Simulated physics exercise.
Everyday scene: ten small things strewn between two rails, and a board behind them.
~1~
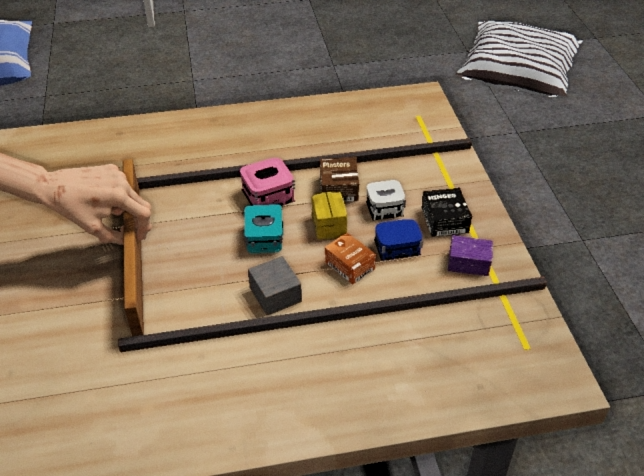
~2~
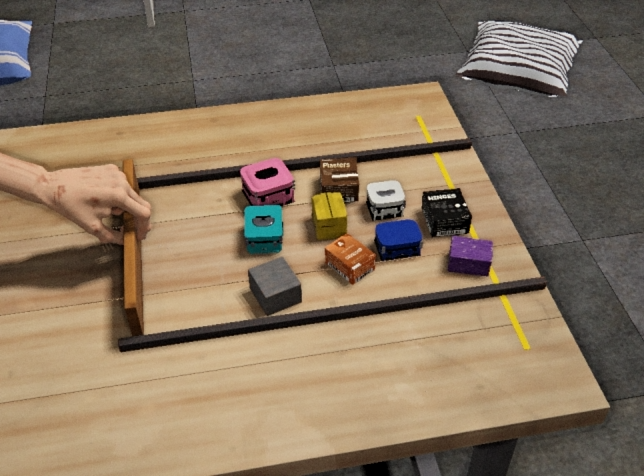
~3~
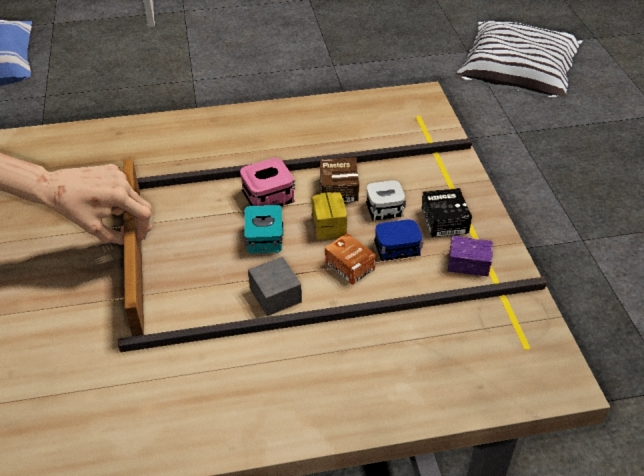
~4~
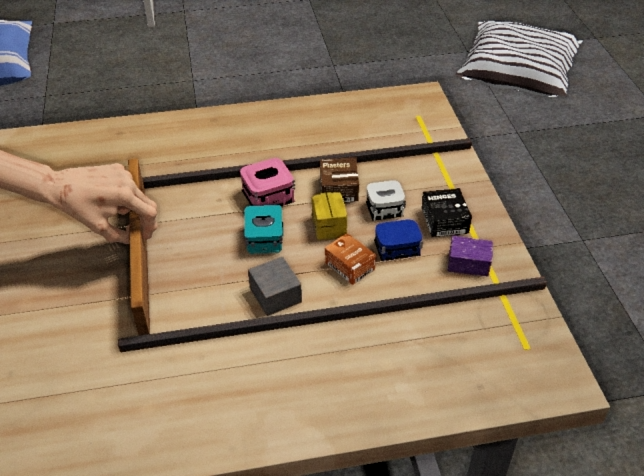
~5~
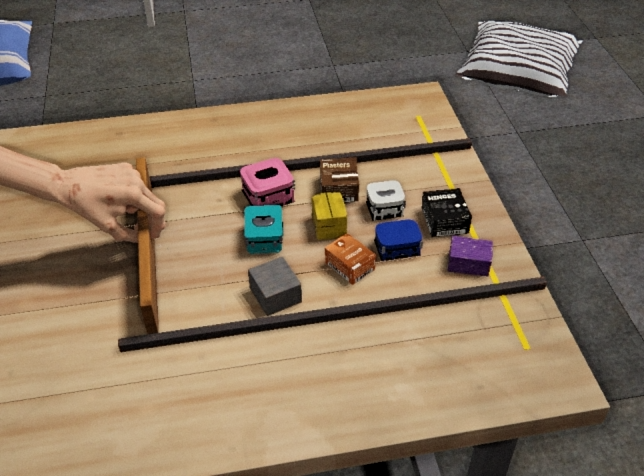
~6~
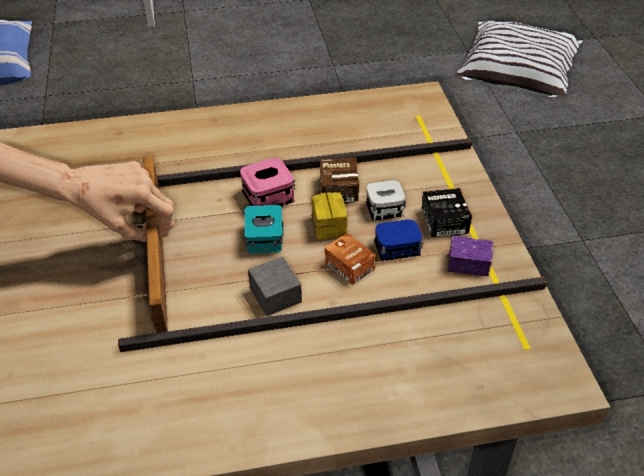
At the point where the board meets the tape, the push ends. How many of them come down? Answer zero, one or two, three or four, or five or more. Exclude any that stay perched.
Five or more.
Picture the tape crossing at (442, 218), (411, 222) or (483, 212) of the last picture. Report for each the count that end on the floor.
The counts come to 2, then 1, then 7.
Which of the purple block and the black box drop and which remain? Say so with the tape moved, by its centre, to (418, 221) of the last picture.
Purple block still up; black box down.
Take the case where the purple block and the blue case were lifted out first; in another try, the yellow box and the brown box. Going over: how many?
4 in the first try, 4 in the second.
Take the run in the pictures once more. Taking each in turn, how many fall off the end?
It is 6, no more and no fewer.
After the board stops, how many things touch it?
3 in contact.
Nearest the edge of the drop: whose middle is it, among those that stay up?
The answer: The orange box.
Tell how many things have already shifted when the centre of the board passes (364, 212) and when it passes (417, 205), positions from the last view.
At the first point the count is 9, at the second it's 10.
Early on, none off yet; purple block at rest near (470, 256); black box at rest near (446, 212); white case at rest near (385, 201).
Finally, the number that fall off is five or more; lost, yellow box, brown box, blue case, white case, black box and purple block.
